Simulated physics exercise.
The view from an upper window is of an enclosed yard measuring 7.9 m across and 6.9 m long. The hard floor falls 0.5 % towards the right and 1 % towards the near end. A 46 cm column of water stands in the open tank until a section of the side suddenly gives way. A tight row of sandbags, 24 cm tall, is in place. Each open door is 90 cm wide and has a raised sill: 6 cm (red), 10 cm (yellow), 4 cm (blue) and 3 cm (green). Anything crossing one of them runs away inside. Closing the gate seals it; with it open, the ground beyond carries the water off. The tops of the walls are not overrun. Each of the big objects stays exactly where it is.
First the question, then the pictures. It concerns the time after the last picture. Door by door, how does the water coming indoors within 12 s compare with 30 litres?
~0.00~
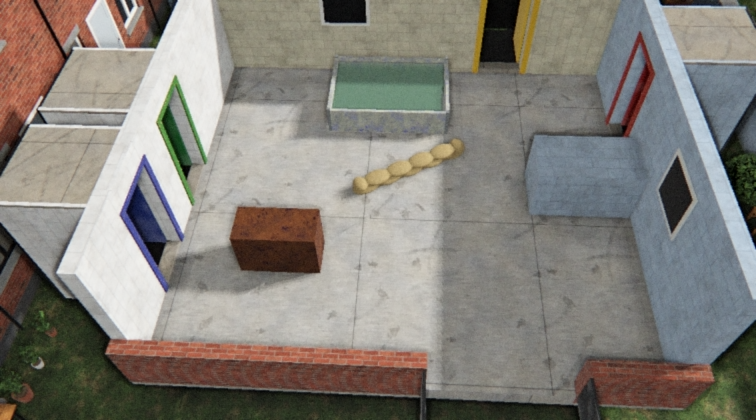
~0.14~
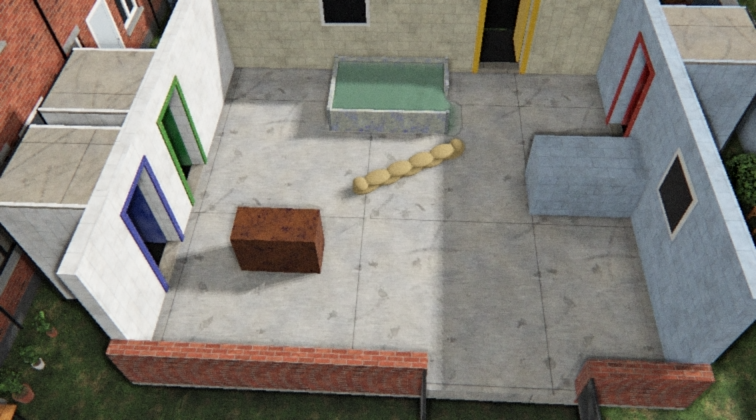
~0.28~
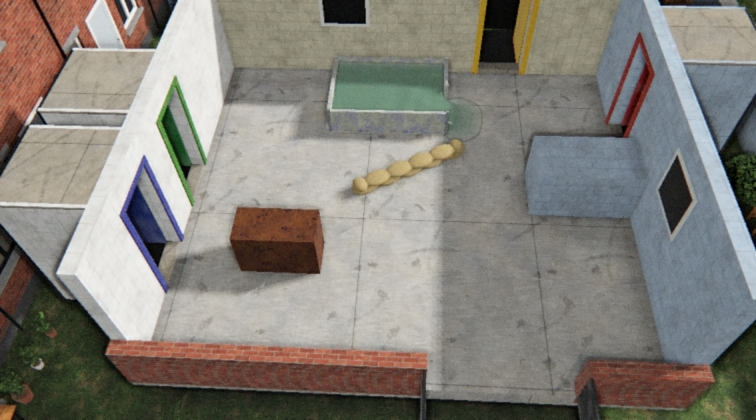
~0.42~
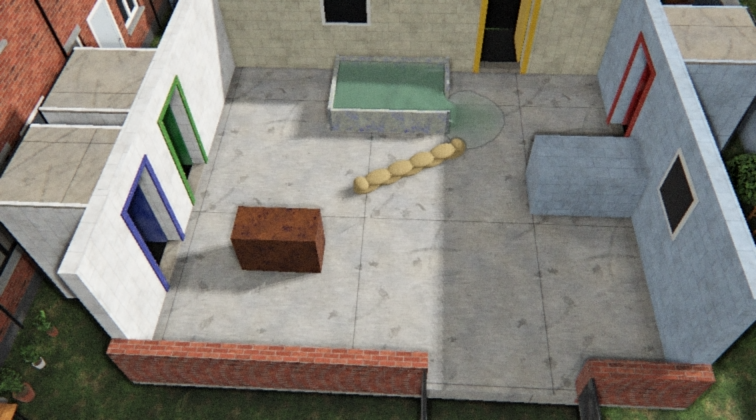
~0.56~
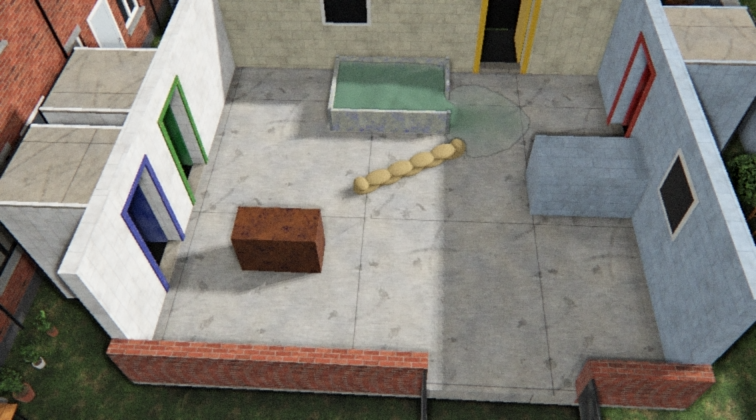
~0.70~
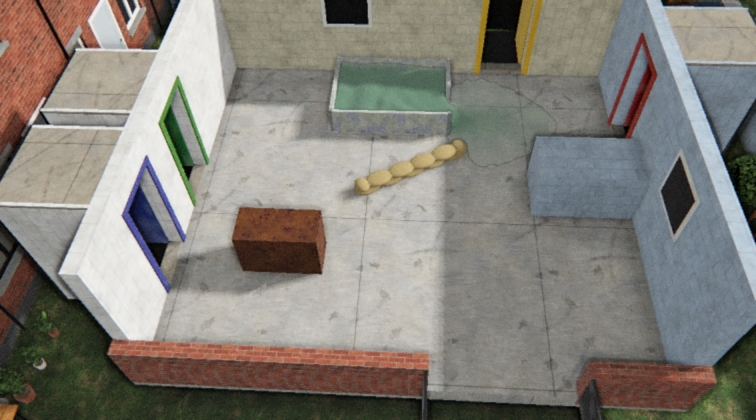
In the end at the red door the inflow will break the limit, at the yellow door the inflow will remain within the limit, at the blue door the inflow will remain within the limit, at the green door the inflow will remain within the limit.
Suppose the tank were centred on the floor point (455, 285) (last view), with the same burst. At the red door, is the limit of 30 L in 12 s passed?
So then, red stays inside.
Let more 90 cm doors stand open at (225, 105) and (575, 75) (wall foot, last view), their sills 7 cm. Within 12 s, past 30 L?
First door short of the limit, second door beyond the limit.
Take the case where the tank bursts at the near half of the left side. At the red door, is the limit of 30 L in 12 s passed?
So, red door: Within bounds.
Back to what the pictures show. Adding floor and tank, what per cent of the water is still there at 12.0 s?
Around 78 percent of the water.
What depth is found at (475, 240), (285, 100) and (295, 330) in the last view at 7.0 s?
2, 0 and 0 cm.
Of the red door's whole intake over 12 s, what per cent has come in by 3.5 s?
About 35%.
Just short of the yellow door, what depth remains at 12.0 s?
5.0 cm or so.
After 1.4 s water covers 15 % of the floor and is deepest (24 cm) near (458, 121); red door 8 cm at the sill, 0 L in, yellow door 3 cm at the sill, 0 L in, blue door not reached, green door not reached.
After 2.2 s water covers 20 % of the floor and is deepest (28 cm) near (613, 173); red door 16 cm at the sill, 25 L in, yellow door 3 cm at the sill, 0 L in, blue door not reached, green door not reached.
After 3.5 s water covers 20 % of the floor and is deepest (19 cm) near (612, 165); red door 18 cm at the sill, 95 L in, yellow door 3 cm at the sill, 0 L in, blue door not reached, green door not reached.
After 7.0 s water covers 30 % of the floor and is deepest (14 cm) near (613, 173); red door 13 cm at the sill, 197 L in, yellow door 6 cm at the sill, 0 L in, blue door not reached, green door not reached.
After 12.0 s water covers 50 % of the floor and is deepest (10 cm) near (584, 172); red door 10 cm at the sill, 269 L in, yellow door 5 cm at the sill, 0 L in, blue door not reached, green door not reached.
